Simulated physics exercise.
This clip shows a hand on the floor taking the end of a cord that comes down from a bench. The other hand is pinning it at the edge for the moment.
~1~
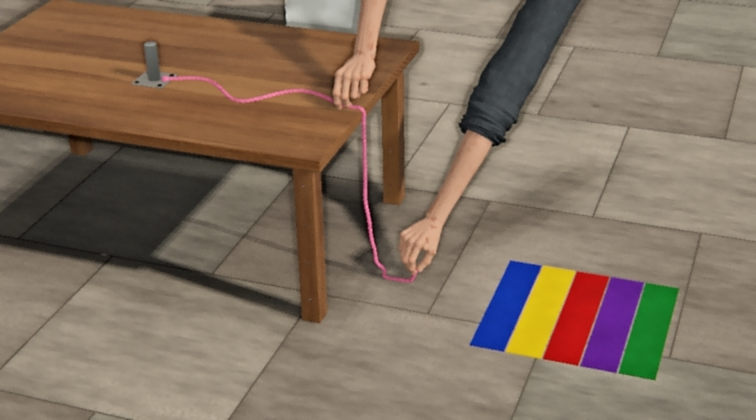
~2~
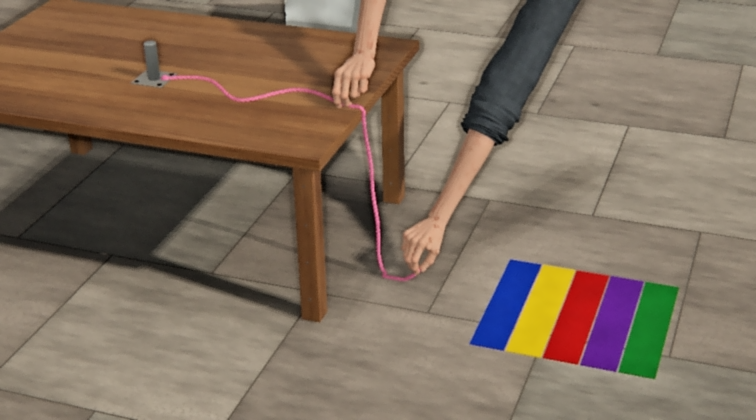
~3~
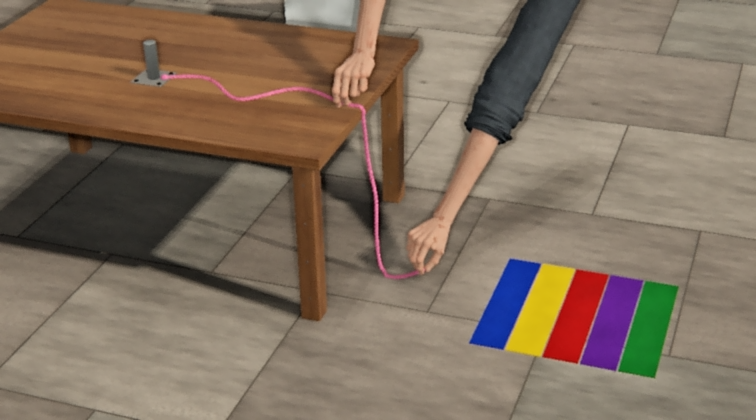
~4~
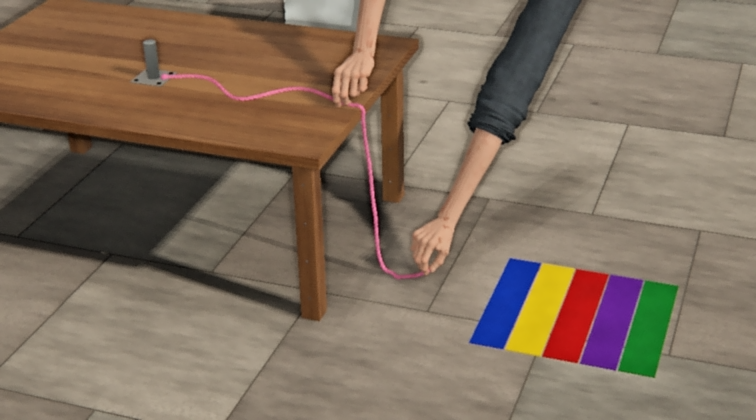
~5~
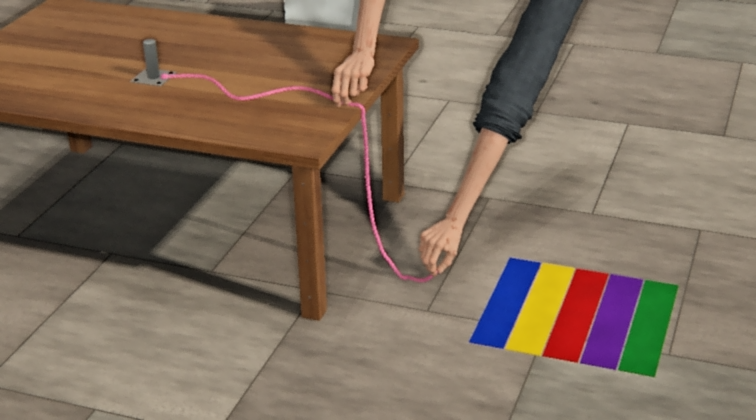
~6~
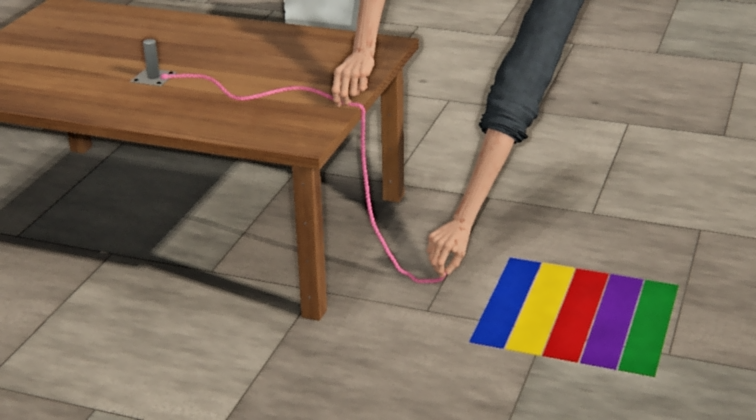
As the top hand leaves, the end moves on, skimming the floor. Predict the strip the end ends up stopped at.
The end ends up at the red strip.
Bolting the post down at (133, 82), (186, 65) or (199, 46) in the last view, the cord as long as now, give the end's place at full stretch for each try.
First (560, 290), then (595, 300), and last (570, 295).
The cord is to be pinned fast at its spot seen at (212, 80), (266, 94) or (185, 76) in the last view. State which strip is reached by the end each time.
Red; yellow; red.
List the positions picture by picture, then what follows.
The first frame shows end (416, 271); blue (494, 332); yellow (530, 338); red (567, 345); purple (604, 352); green (642, 359).
The second frame shows end (419, 270); cord through (200, 78) (240, 100) (314, 92) (364, 126) (373, 193) (380, 261).
The third frame shows end (424, 270).
The fourth frame shows end (429, 271); cord through (199, 77) (239, 99) (314, 91) (363, 125) (372, 192) (380, 260).
The fifth frame shows end (437, 271).
The sixth frame shows end (445, 273); cord through (199, 76) (239, 99) (314, 91) (363, 124) (367, 191) (392, 258).
Early on, end near (499, 282); over blue.
Midway, end near (549, 291); over yellow.
At the end of the slack, end near (579, 296); over red. It halts on the red strip.
